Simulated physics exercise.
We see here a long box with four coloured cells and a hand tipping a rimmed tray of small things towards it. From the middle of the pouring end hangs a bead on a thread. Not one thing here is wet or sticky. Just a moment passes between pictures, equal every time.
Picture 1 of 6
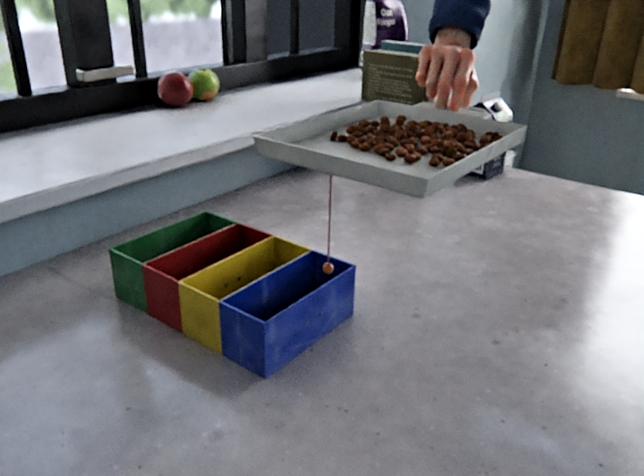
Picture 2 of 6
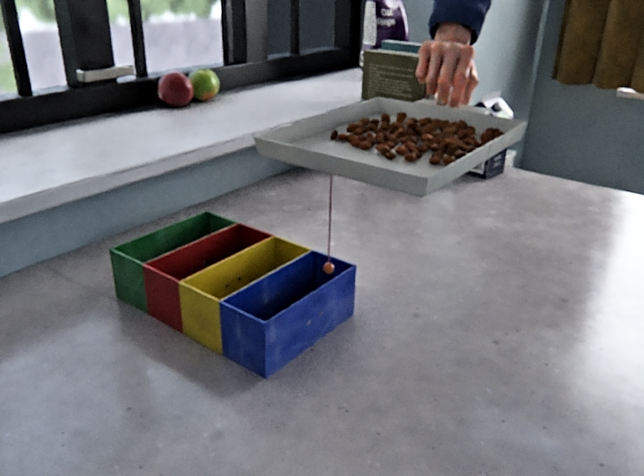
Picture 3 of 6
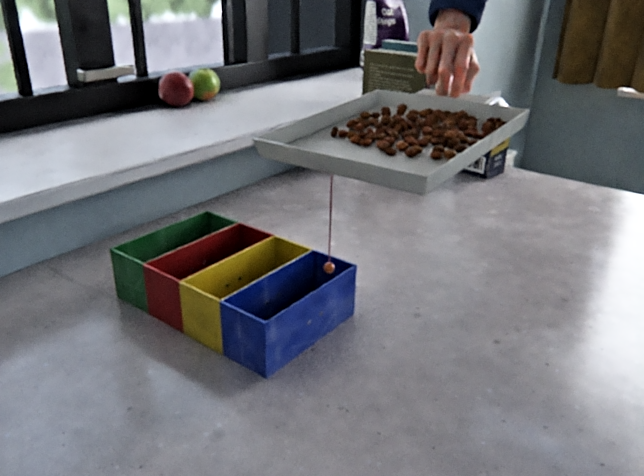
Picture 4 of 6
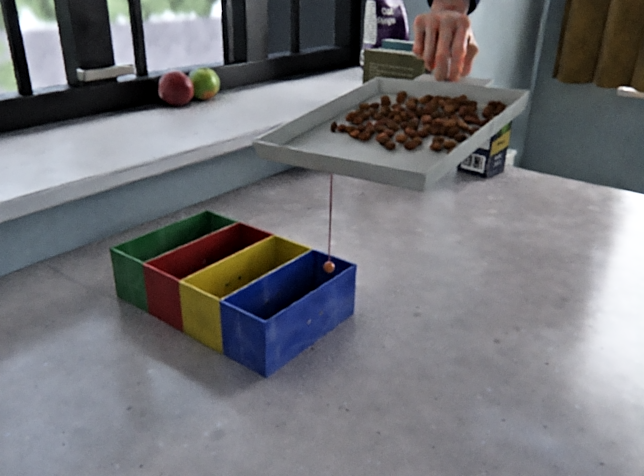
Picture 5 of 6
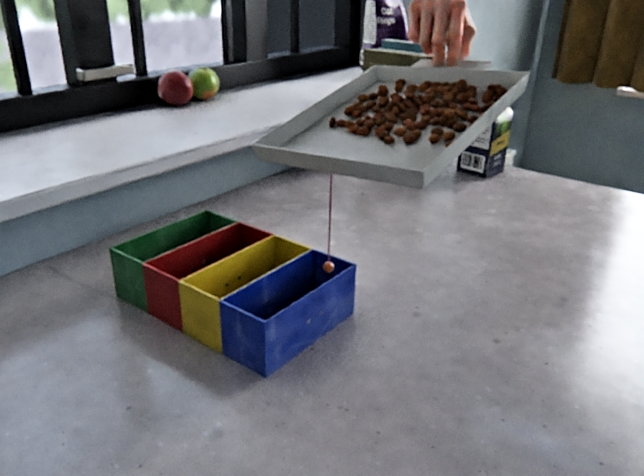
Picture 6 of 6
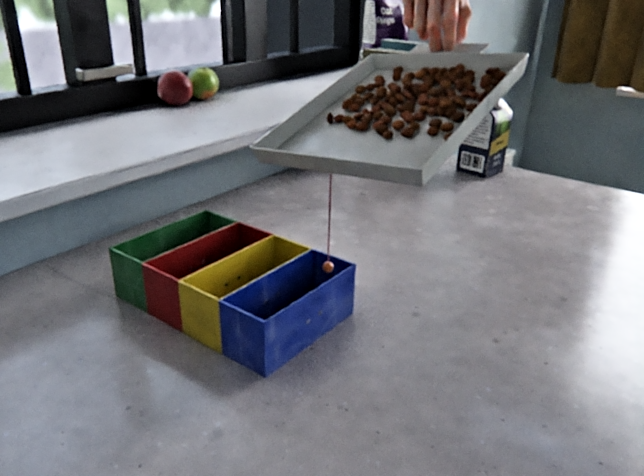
A hand steadily tilts a rimmed tray of brown kibble down towards its left corner.
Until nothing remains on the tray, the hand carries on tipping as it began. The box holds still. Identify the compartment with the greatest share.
Greatest share: Yellow.
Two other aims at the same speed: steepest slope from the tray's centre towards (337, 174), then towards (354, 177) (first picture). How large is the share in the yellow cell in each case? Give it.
About 10 % and 0 %.
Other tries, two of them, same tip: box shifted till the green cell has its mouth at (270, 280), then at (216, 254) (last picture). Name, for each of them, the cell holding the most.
For the first spot the answer is the green one, and for the second spot it is the cell in red.
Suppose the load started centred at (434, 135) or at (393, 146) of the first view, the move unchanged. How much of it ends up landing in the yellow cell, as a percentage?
First 60 %, then 50 %.
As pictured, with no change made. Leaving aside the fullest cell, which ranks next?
In second place: The blue cell.
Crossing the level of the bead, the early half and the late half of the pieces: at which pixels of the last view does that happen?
I'd say around (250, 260) at first, then around (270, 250).
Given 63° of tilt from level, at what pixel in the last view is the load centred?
Somewhere about pixel (293, 153).
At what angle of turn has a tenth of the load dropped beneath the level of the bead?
Somewhere near 70 degrees, I'd say.
Shortly afterwards, tray tipped steeply; the bulk on the tray; a little falling or outside the box.
Next, tray tipped past a quarter turn; near a third on the tray; near a quarter in the yellow cell; near a quarter in the blue cell; only a few in the red cell; near a quarter falling or outside the box.
Some moments later, tray tipped past a quarter turn; near two thirds in the yellow cell; near a third in the blue cell; only a few in the red cell; a little falling or outside the box.
In the end, tray tipped past a quarter turn; near two thirds in the yellow cell; near a third in the blue cell; only a few in the red cell; none at all in the green cell; a little outside the box.
